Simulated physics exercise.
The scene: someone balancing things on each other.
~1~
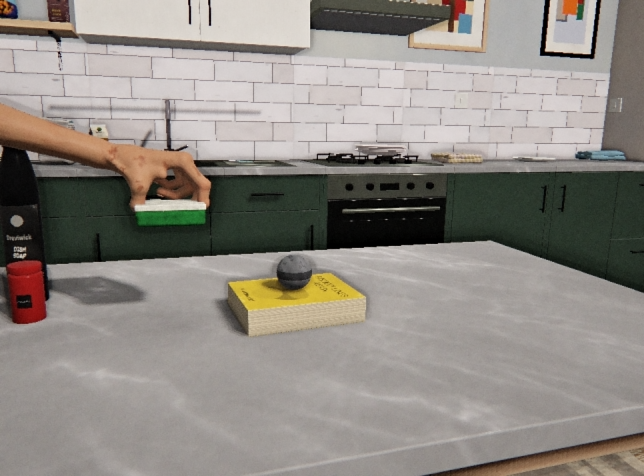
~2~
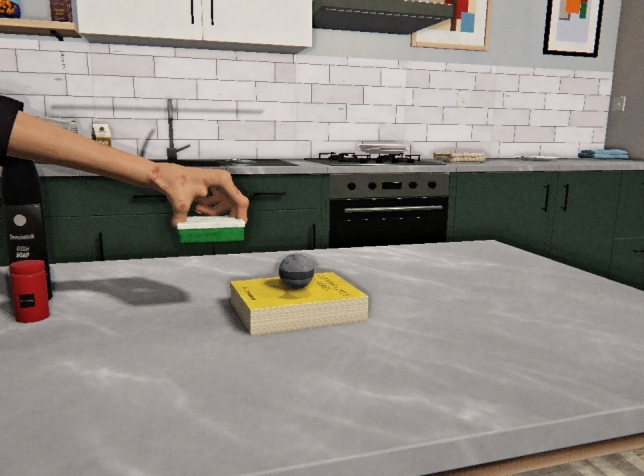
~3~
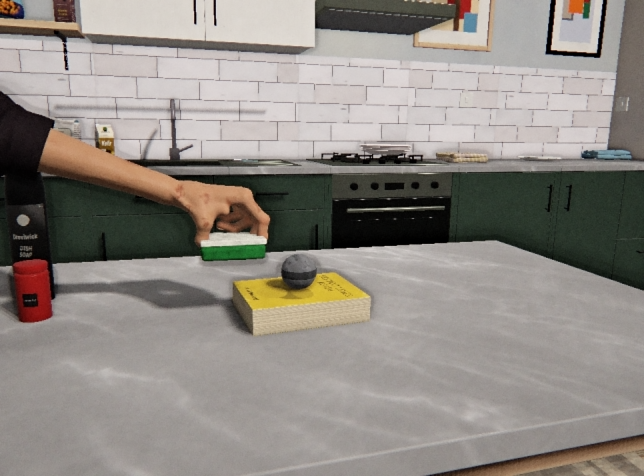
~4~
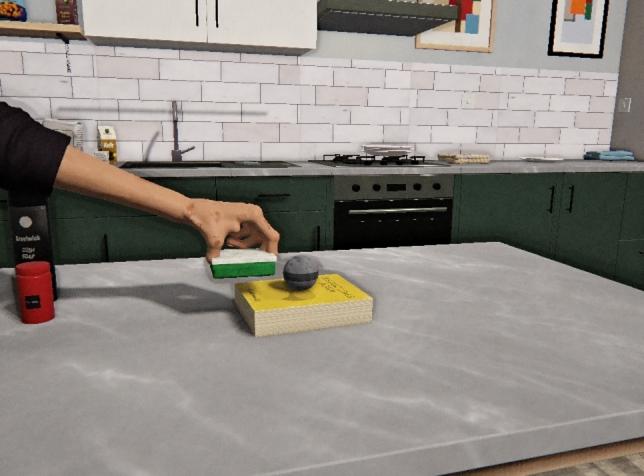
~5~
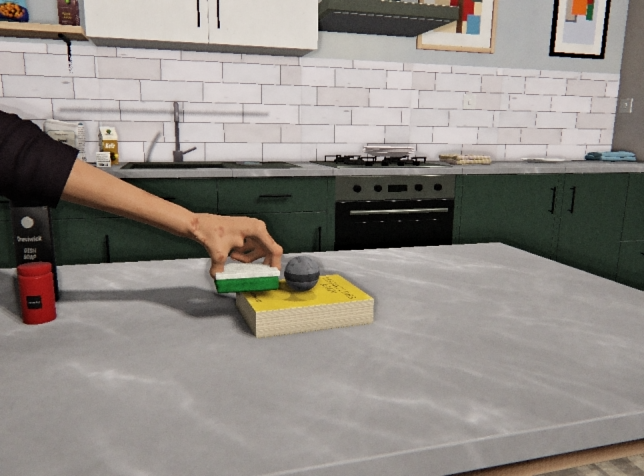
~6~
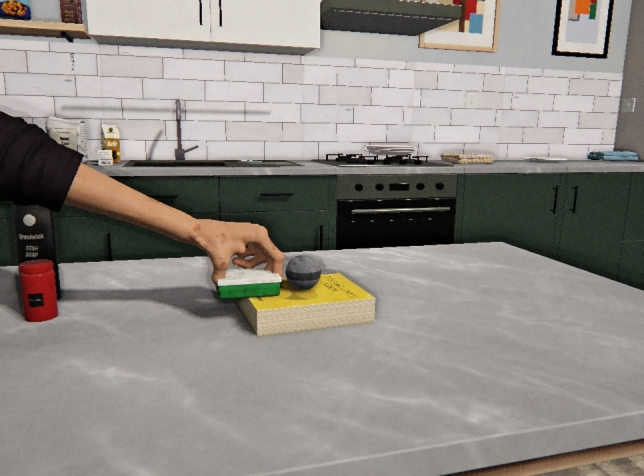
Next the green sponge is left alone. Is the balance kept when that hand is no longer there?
Yes. So the pile survives that.
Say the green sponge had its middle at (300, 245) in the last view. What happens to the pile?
Well, it topples after that.
Then, 0.50 s later than the last frame, all is still.
Then, 1.30 s later than the last frame, green sponge resting near (247, 284).
When it is over, all 5 as before. End places, in pixels of the last picture, green sponge near (247, 284). The pile holds.
